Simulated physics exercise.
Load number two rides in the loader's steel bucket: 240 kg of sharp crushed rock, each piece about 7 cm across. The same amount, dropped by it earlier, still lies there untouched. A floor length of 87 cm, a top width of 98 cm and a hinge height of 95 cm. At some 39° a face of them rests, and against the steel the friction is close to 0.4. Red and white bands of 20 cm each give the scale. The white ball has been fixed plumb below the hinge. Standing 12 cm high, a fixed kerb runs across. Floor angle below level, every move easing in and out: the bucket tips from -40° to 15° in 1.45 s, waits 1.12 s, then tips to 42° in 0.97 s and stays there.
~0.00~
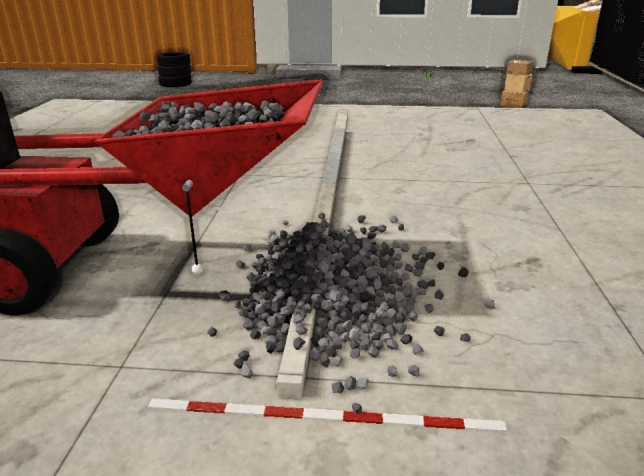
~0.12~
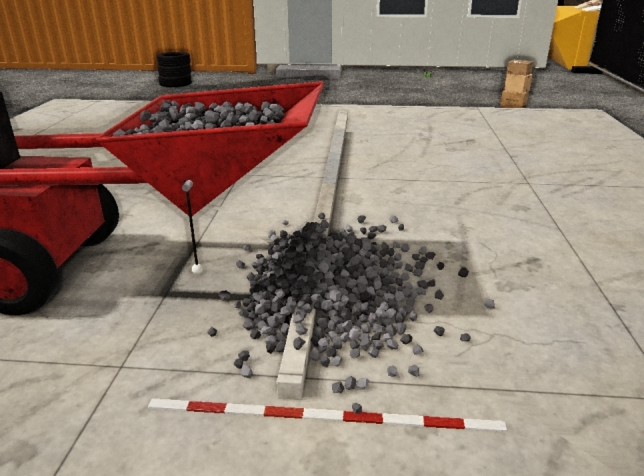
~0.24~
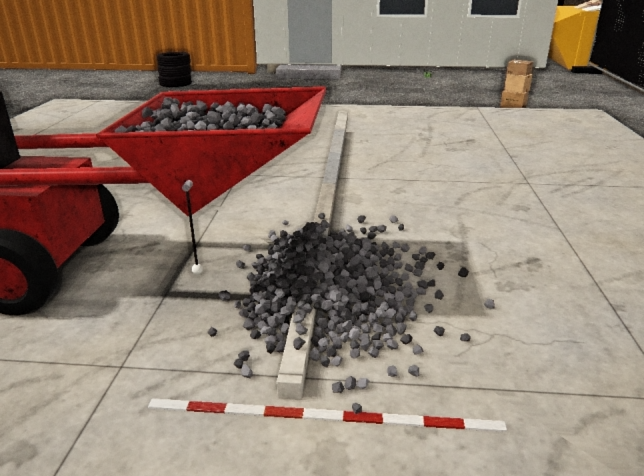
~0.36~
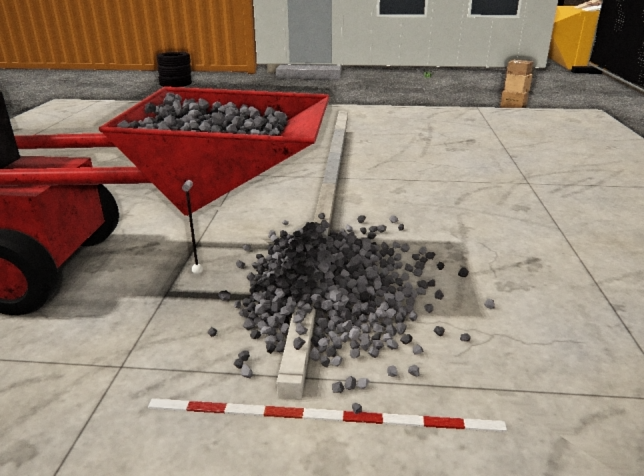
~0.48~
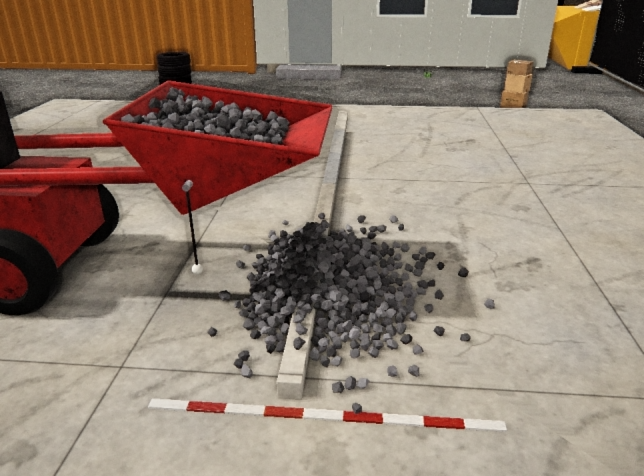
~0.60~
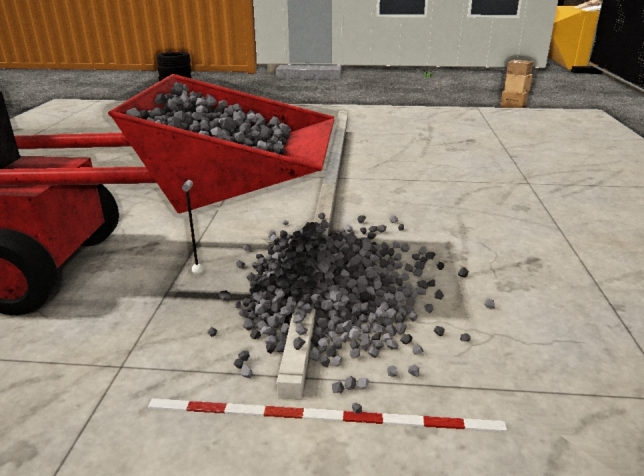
A red loader slowly tilts its bucket of grey stones rightward near a motionless stone pile.
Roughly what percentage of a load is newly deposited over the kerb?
Around 47 per cent of a load is newly deposited there.
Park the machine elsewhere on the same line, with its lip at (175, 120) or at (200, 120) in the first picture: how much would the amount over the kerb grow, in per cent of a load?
Case one about 0 %, case two about 0 %.
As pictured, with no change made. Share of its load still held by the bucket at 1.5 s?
Roughly 100 per cent of its load.
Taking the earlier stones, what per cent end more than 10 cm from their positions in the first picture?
Estimate: 0 %, roughly.
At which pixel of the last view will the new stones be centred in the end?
I'd say close to (325, 262).
After 1.1 s the floor is at 7°; in per cent of one load, 100 in the bucket, 46 on this side of the kerb, 54 over the kerb; the foremost stones are at (449, 291).
After 1.5 s the floor is at 15°; in per cent of one load, 100 in the bucket, 46 on this side of the kerb, 54 over the kerb; the foremost stones are at (449, 291).
After 4.0 s the floor is at 42°; in per cent of one load, 24 in the bucket, 77 on this side of the kerb, 98 over the kerb; the foremost stones are at (449, 291).
After 6.4 s the floor is at 42°; in per cent of one load, 17 in the bucket, 82 on this side of the kerb, 101 over the kerb; the foremost stones are at (449, 291). Net gain over the kerb, 47.
